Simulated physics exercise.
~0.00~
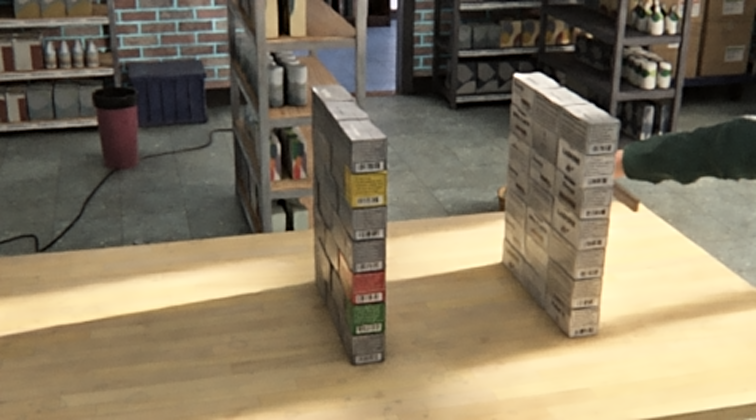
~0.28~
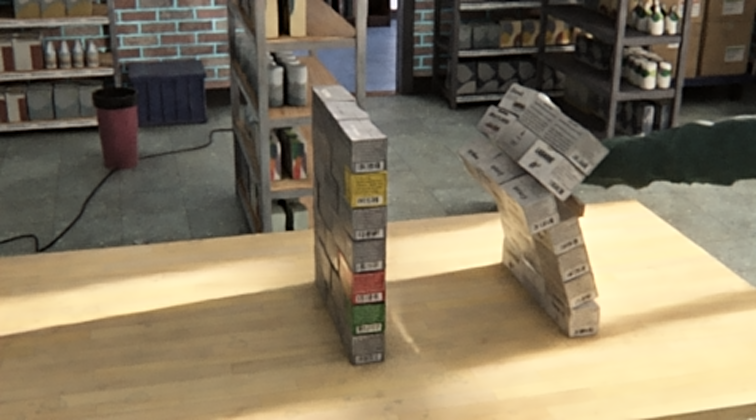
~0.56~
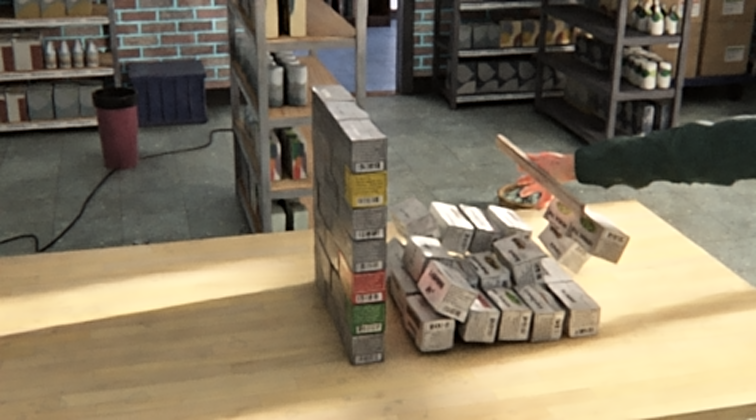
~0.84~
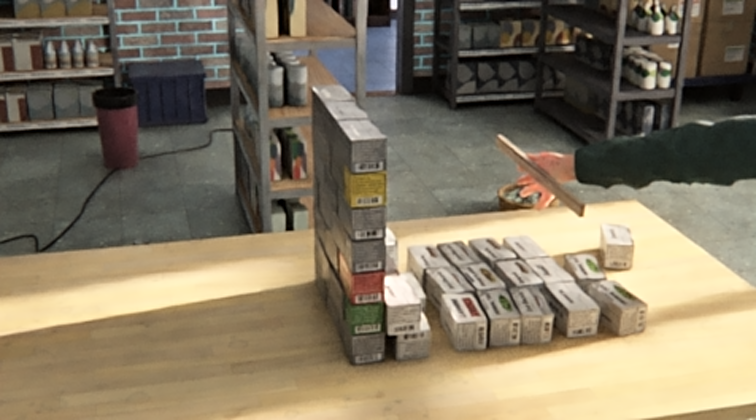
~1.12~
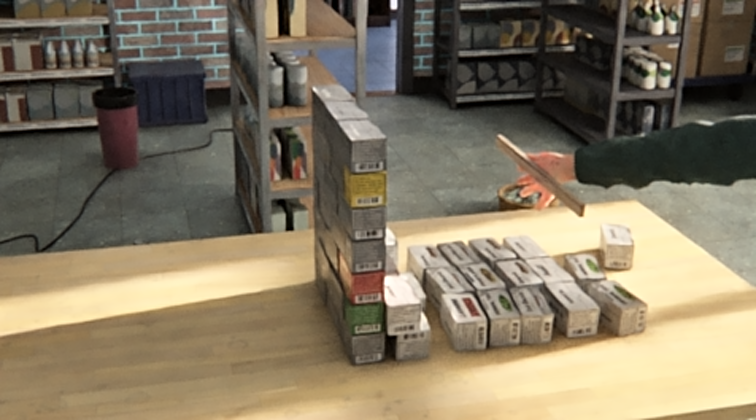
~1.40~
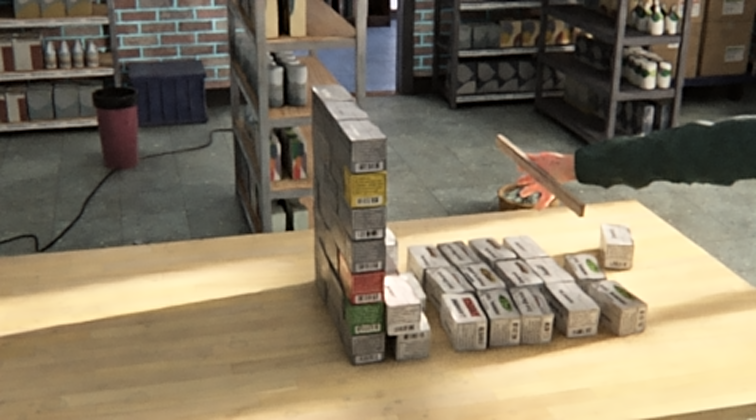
The clip opens on two thin, parallel walls of small grey and pale boxes standing on a wooden table in a shop, the left one marked with yellow, red and green labels. A green-sleeved arm at the right drives a strip of wood leftward into the pale wall. Its upper part tips left and breaks apart as the lower boxes lean. The boxes tumble into the gap, some reaching the other wall, while the hand stops with the strip held above the table. The pale boxes finally lie scattered, a few against the left wall, which stays standing with its coloured boxes in place.
